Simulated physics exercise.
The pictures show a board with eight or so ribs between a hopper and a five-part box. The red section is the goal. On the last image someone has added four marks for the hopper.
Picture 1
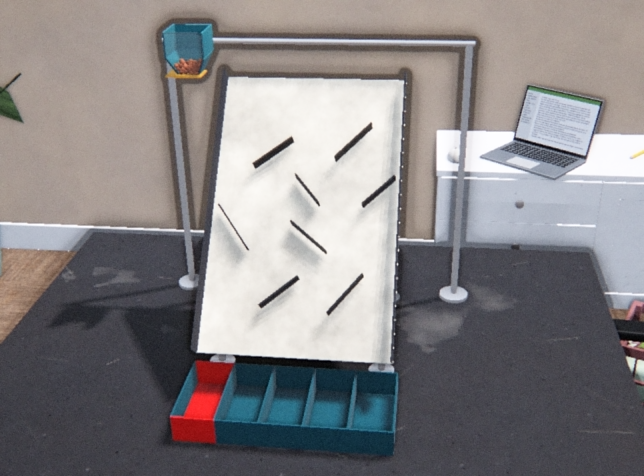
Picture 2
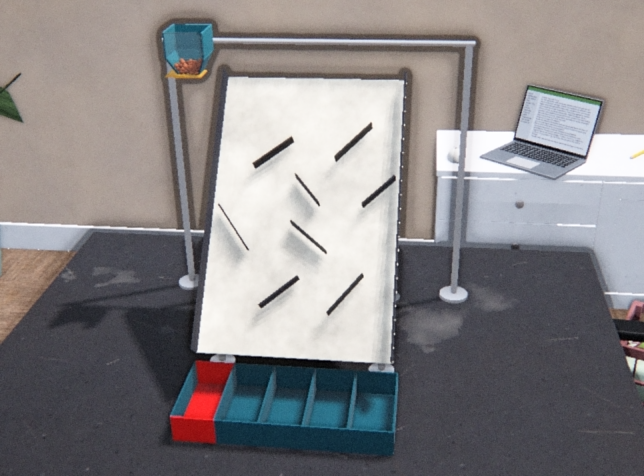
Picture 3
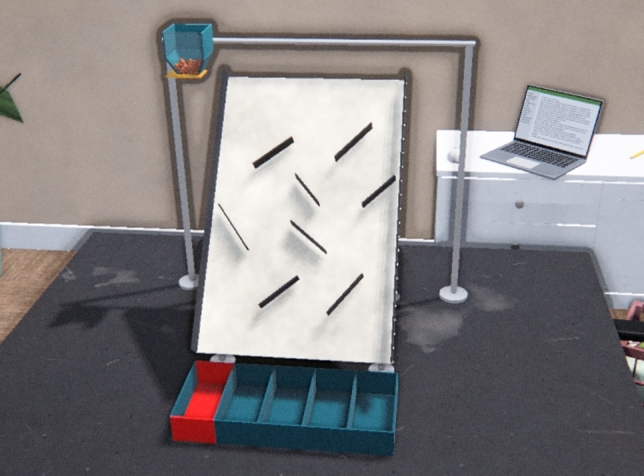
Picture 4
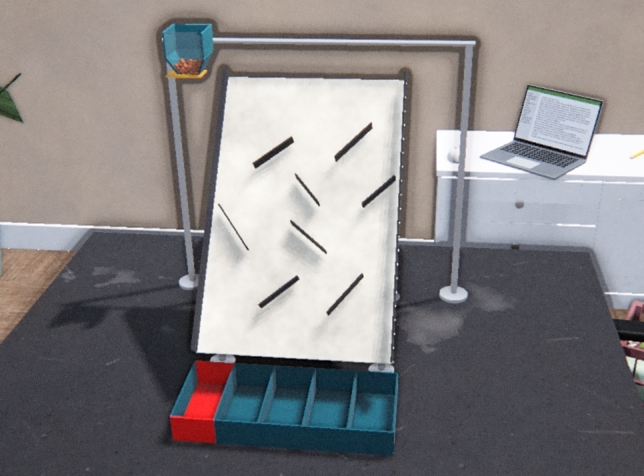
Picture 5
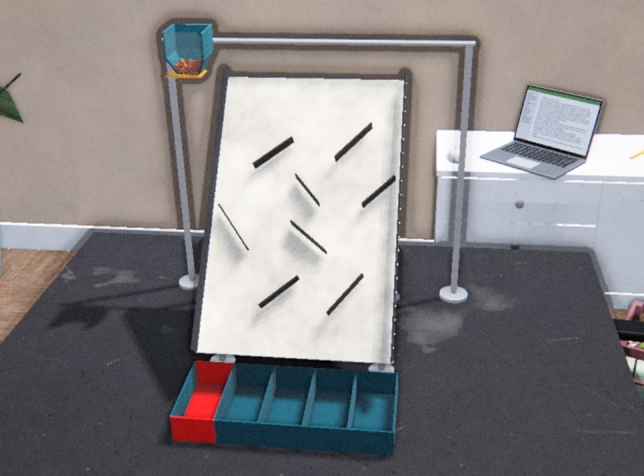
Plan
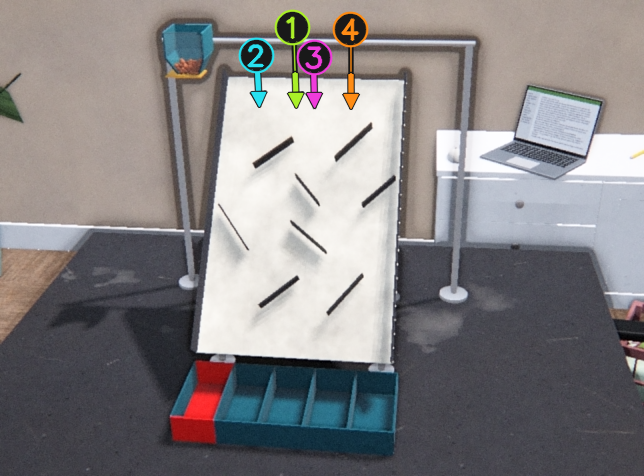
On a dark tabletop, a ribbed white board stands still between a hopper and a divided box.
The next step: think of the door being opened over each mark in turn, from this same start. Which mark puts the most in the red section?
It is 2.
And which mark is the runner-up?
It is 1.
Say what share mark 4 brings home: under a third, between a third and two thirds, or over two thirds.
Mark 4 gives under a third.
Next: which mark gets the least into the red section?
That would be 4.
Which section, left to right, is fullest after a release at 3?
It is the third one.
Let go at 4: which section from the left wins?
It is the third one.
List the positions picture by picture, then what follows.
Hopper at (190, 65), clay pellets, door shut, in the first frame.
Ribs (252, 164) to (292, 136), (334, 157) to (372, 122), (295, 173) to (318, 202), in the second frame.
Ribs (362, 203) to (395, 175), (218, 204) to (246, 247), (290, 220) to (326, 251), in the third frame.
Ribs (258, 305) to (298, 275), (326, 313) to (363, 273), in the fourth frame.
Red section at (193, 428), number 1 of 5 from the left, in the fifth frame.
On the marked copy, mark 1 meets the board at (296, 102); mark 2 meets the board at (259, 101); mark 3 meets the board at (314, 102); mark 4 meets the board at (351, 103).
For mark 1, about a quarter in the red section, about two thirds in other sections, a small part outside the box.
For mark 2, about half in the red section, about a third in other sections, a stray few held on the board.
For mark 3, about a quarter in the red section, most in other sections.
For mark 4, a stray few in the red section, nearly all in other sections.
